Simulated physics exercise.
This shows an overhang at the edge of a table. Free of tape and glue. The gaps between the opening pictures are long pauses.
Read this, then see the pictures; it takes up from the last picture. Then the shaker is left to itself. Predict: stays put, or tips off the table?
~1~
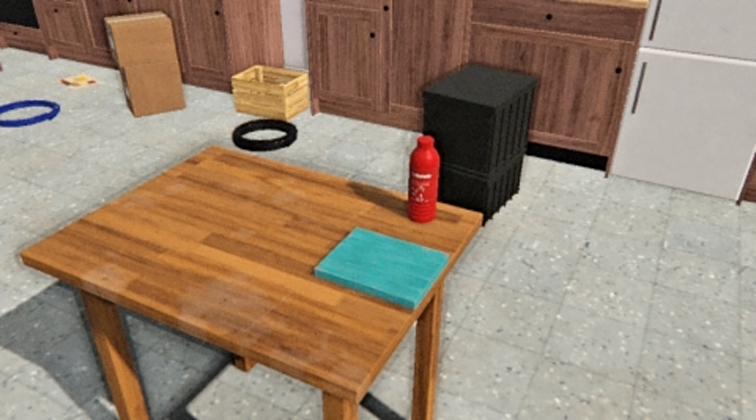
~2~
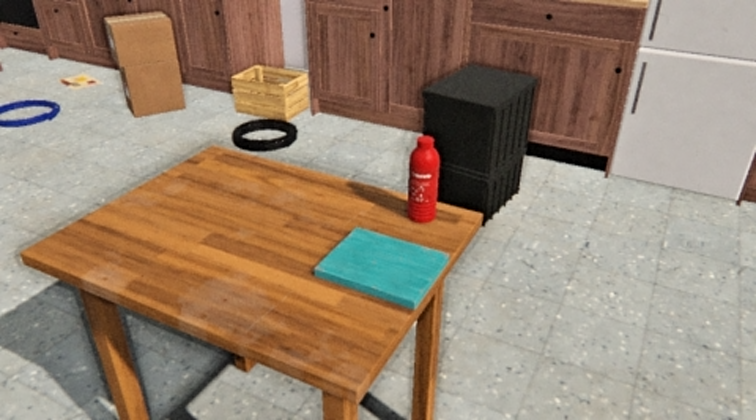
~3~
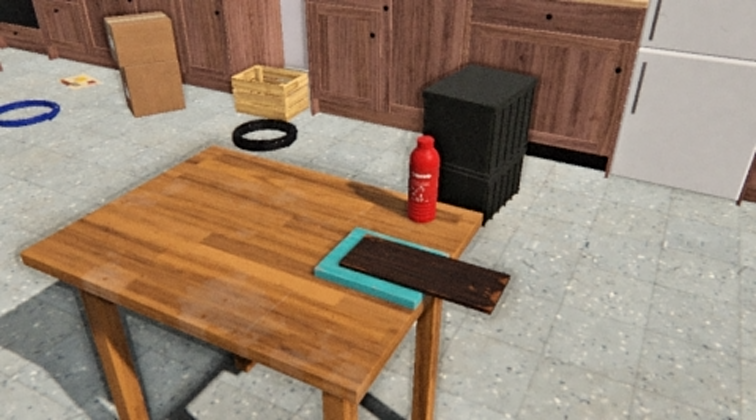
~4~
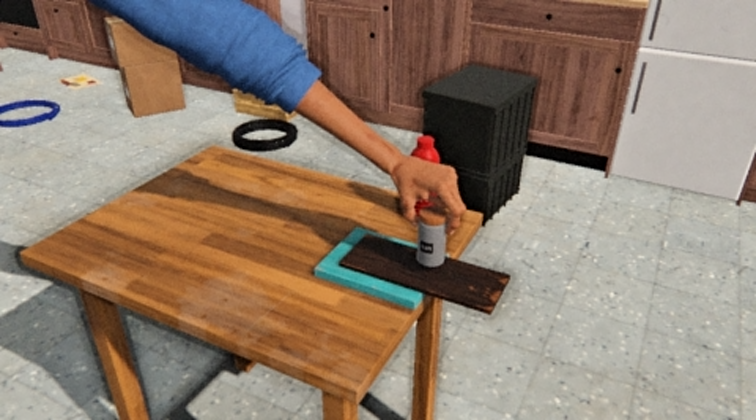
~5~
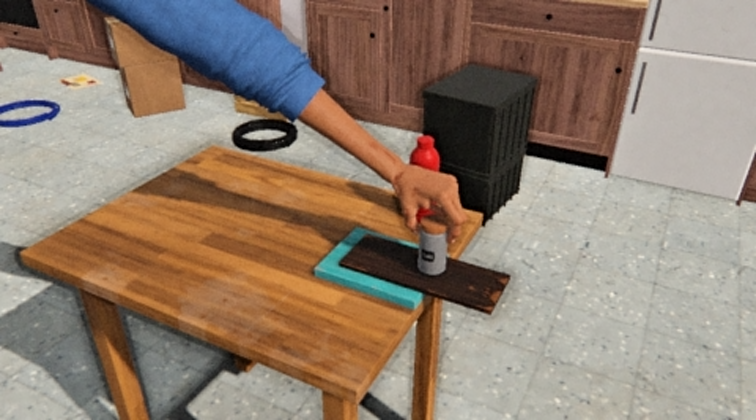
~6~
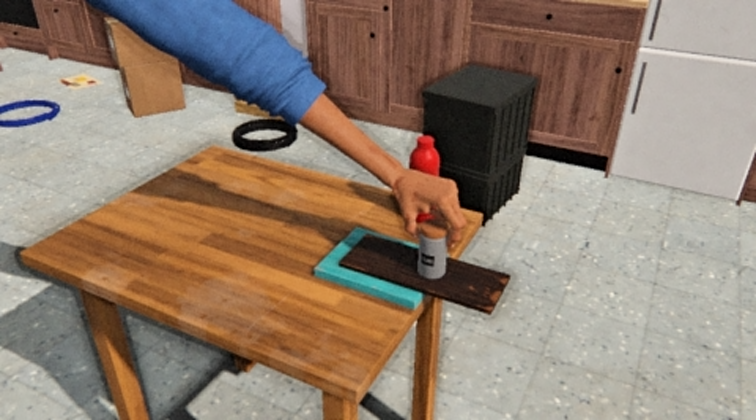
Sits still.
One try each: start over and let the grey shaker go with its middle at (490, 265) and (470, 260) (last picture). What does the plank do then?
On the first try it falls, and on the second it falls.
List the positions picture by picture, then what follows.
In the first frame, the last thing is not in view yet.
In the second frame, the last thing is not in view yet; turquoise slab (383, 265).
In the third frame, the last thing is not in view yet; red bottle (423, 179).
The fourth frame shows coming down; grey shaker (432, 236); black plank (423, 271).
The fifth frame shows coming down; grey shaker (433, 245).
The sixth frame shows set down, still held; grey shaker (433, 249).
Then, 0.90 s later than the last frame, all is still.
Then, 1.80 s later than the last frame, things are still on the move.
When it is over, all 4 as before. End places, in pixels of the last picture, grey shaker near (433, 249). The plank stays on the table.
